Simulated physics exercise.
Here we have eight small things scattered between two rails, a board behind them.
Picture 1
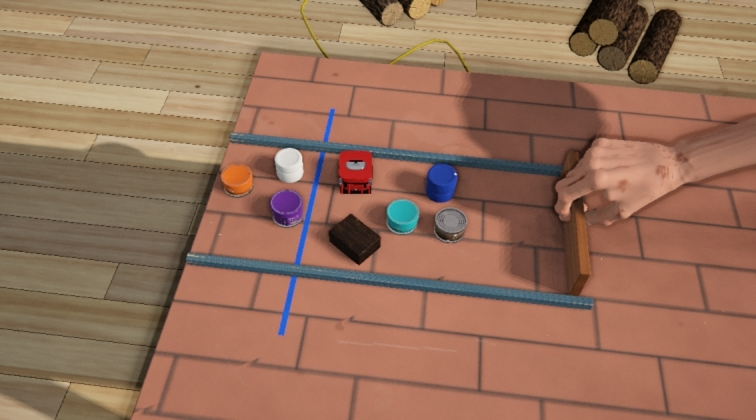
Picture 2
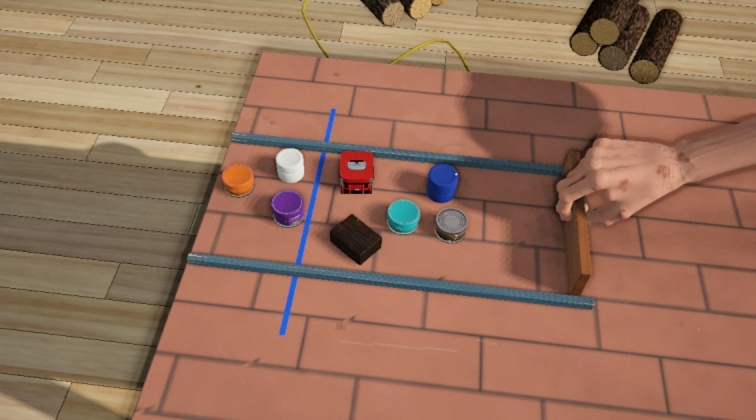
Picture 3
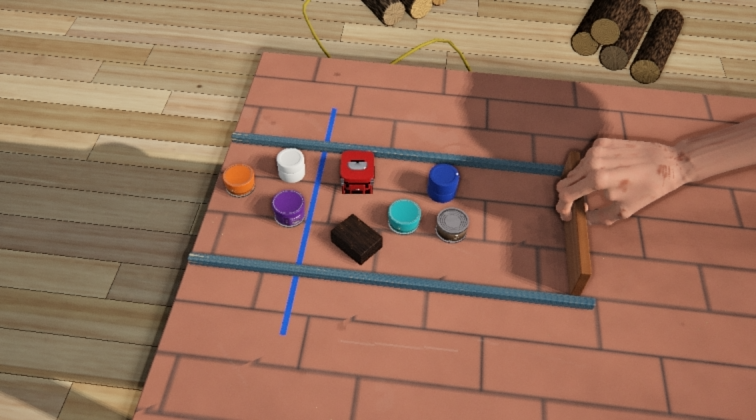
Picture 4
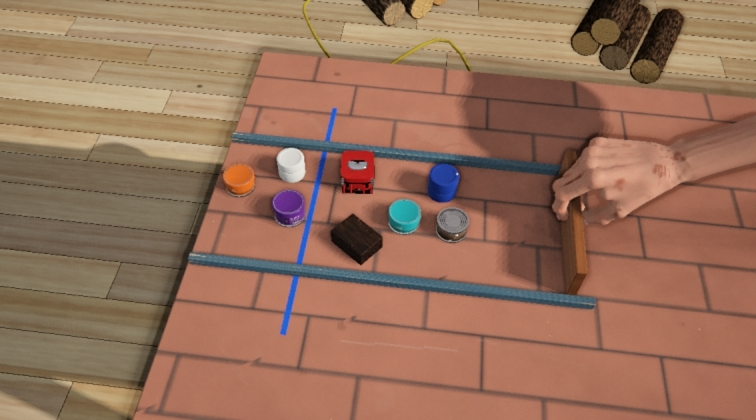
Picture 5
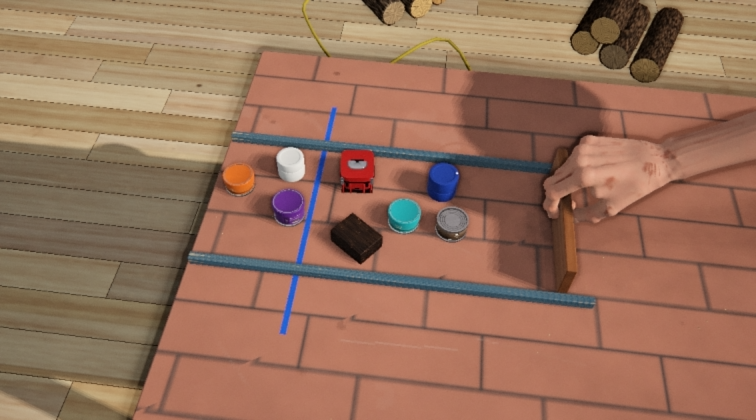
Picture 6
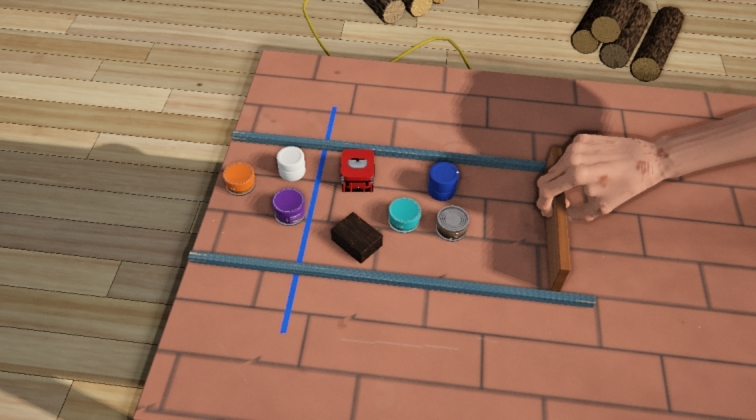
A hand on the right slid a wooden board slightly left between two rails, after holding it still at first, while the small pots, the red object and the dark block ahead barely moved.
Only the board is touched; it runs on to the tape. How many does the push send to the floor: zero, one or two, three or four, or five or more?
Outcome: The number that fall off is zero.
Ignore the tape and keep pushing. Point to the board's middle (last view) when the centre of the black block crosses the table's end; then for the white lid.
Near (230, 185) and (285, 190).
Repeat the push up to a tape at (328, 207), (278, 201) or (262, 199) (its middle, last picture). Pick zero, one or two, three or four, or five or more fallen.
The falls would be none; just one or two; one or two.
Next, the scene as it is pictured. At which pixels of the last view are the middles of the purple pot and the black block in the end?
Near (261, 203) and (279, 231).
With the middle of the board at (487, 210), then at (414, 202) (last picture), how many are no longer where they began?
0 and 3.
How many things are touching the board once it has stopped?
3 of them.
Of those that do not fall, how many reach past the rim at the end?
It comes to 0.
Soon after, none off yet; orange tin at rest near (240, 179); white lid at rest near (291, 164); purple pot at rest near (289, 207).
In the end, the number that fall off is zero.
